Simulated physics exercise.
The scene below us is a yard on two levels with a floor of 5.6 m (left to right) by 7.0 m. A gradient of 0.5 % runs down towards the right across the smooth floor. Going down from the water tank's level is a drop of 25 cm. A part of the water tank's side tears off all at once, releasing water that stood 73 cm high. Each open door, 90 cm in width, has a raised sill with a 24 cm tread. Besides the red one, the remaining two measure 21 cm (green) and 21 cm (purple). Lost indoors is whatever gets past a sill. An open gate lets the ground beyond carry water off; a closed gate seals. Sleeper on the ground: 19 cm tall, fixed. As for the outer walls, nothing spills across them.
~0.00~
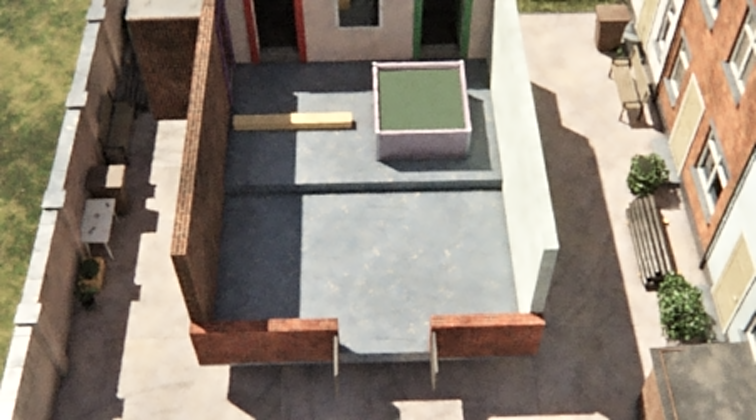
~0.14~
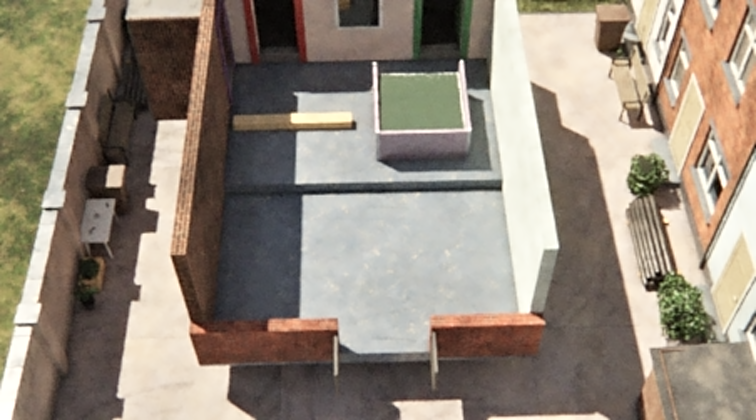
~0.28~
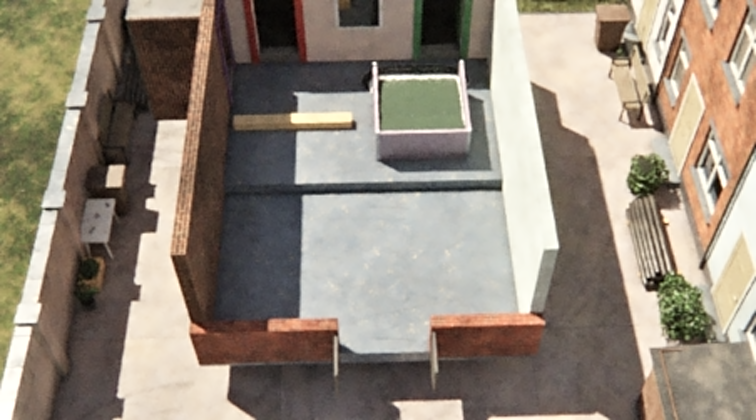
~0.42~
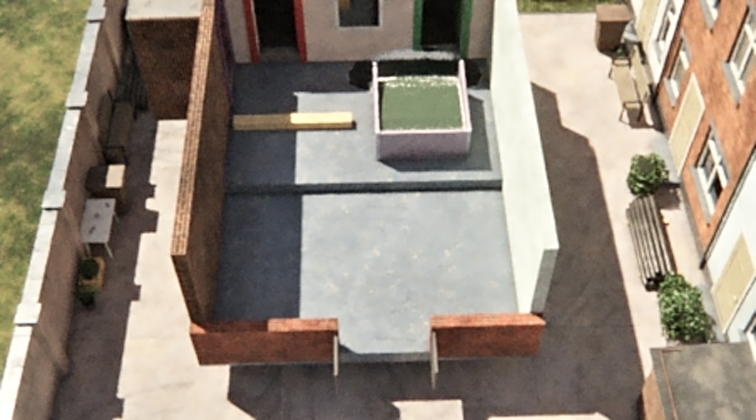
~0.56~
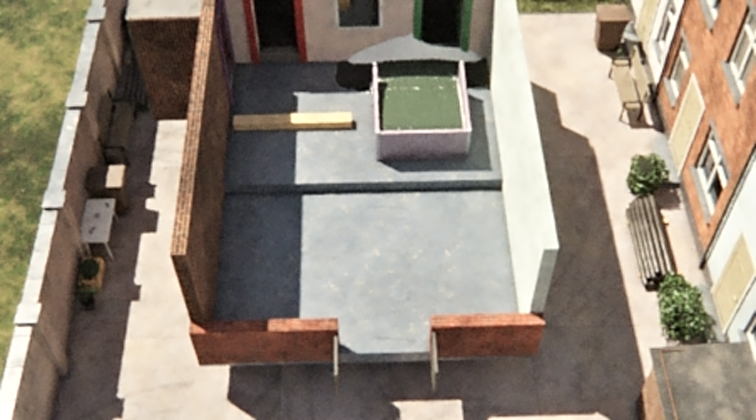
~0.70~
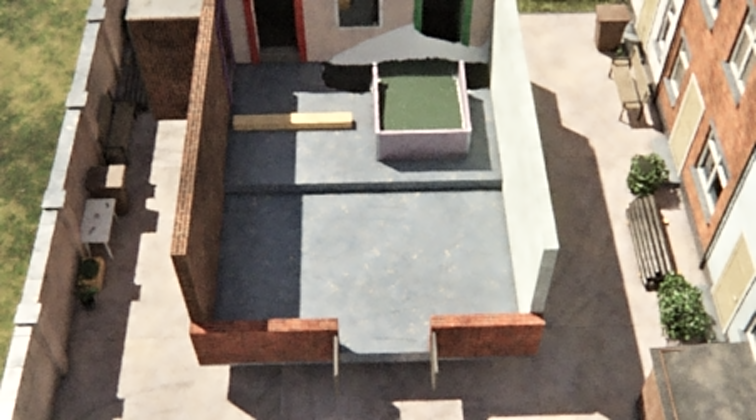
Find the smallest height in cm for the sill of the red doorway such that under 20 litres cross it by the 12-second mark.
Around 13 cm is just enough.
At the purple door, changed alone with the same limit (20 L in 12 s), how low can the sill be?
At purple, roughly 22 cm.
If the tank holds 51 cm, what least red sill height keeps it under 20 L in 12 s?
The step needs to be some 9.0 cm.
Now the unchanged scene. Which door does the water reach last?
Last comes the purple one.
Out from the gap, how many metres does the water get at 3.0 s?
Near 5.4 m, more or less.
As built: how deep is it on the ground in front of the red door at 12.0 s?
It works out to about 8.0 centimetres deep.
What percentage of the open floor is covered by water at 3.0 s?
Wet share: Near 40 %.
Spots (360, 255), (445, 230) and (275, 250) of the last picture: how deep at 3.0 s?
Roughly 0, 2 and 0 cm, in turn.
After 1.4 s water covers 15 % of the floor, deepest (54 cm) near (479, 63); 7 cm at the red door, 0 litres in over its 23 cm sill.
After 3.0 s water covers 40 % of the floor, deepest (30 cm) near (238, 121); 7 cm at the red door, 0 litres in over its 23 cm sill.
After 12.0 s water covers 85 % of the floor, deepest (10 cm) near (523, 337); 8 cm at the red door, 0 litres in over its 23 cm sill.
At the red door as built, the water arrived by 1.1 s and peaked near 19 cm at 4.6 s.
Run again over the same 12 s with other heights there, 28 litres in over 11.5 cm, 7 litres over 16 cm. The limit of 20 litres is kept from about 13 cm up.
